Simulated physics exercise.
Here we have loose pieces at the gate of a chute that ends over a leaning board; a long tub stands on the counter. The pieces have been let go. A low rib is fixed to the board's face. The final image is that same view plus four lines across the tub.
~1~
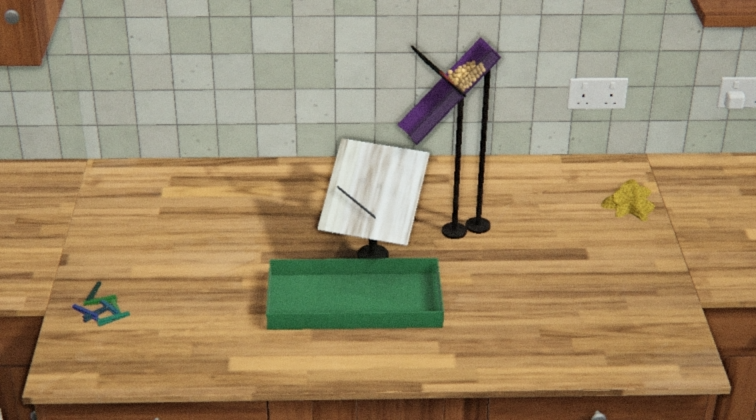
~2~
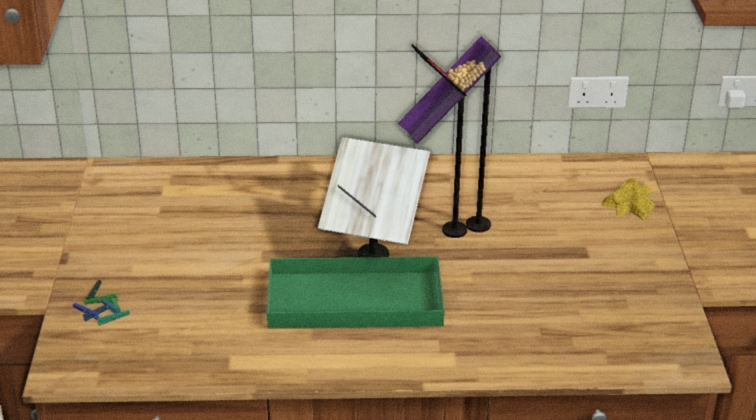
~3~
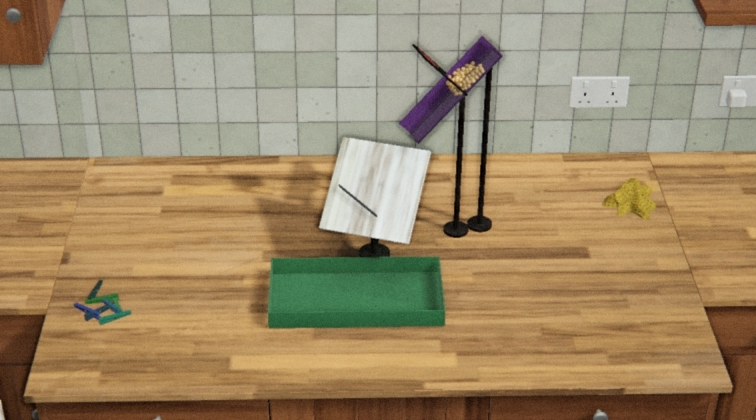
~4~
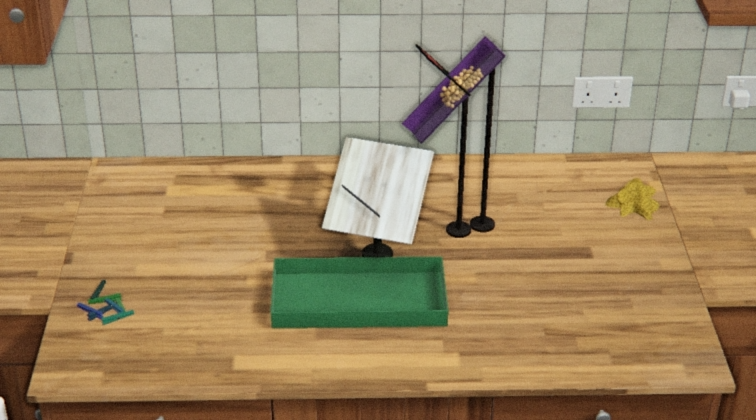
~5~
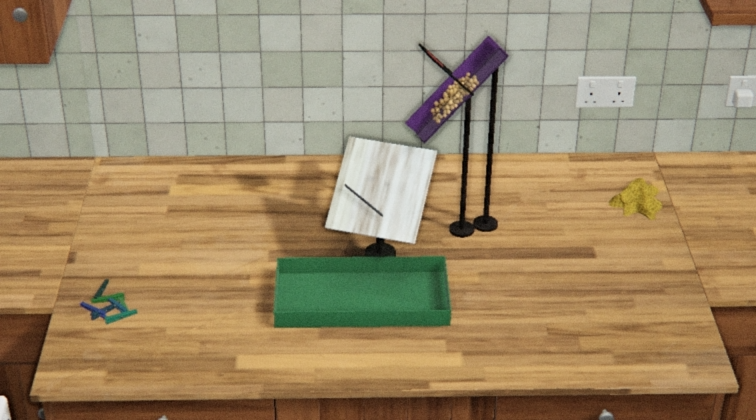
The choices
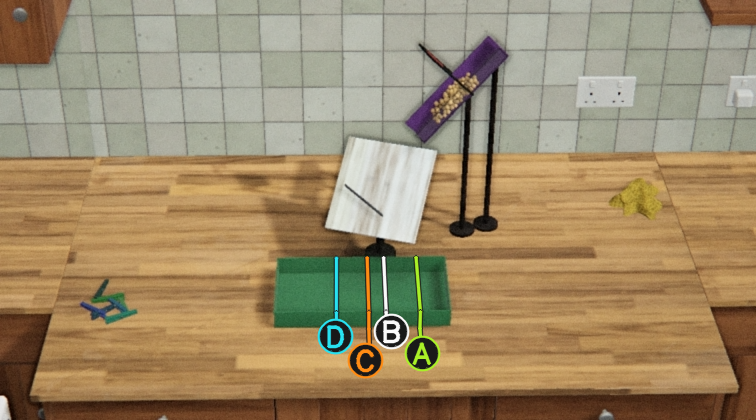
The footage shows a purple chute sloping down to the left above a tilted pale board and a green tub on a wooden counter, as a cluster of dried chickpeas slides partway down the chute, spreading out.
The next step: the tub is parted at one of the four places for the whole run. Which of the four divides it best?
Go for B.
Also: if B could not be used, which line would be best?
The answer is C.
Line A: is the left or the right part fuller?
More lands on the left.
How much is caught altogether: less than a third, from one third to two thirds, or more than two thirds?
About that: From one third to two thirds.
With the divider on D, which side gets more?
More lands on the right.
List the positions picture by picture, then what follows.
The first frame shows load behind the gate at (464, 76), dried chickpeas; lip of the chute at (412, 139), sloping fairly steeply.
The second frame shows middle of the board at (374, 189), tilted fairly steeply; middle of its low edge at (362, 236); of its high edge at (385, 144).
The third frame shows front corners of the tub at (268, 313) and (445, 310), empty; front of the load at (453, 90).
The fourth frame shows middle of the load at (458, 86); its front at (446, 103), about a third of the way to the lip; rib from (342, 185) to (379, 215).
The fifth frame shows middle of the load at (452, 96); its front at (435, 118), about two thirds of the way to the lip.
On the marked copy, line A crosses the front rim at (420, 311); line B crosses the front rim at (386, 311); line C crosses the front rim at (368, 311); line D crosses the front rim at (336, 311).
With A, of what is caught, all on the left of the divider, none on the right.
With B, of what is caught, about half on the left of the divider, about half on the right.
With C, of what is caught, about a quarter on the left of the divider, most on the right.
With D, of what is caught, a small part on the left of the divider, nearly all on the right.
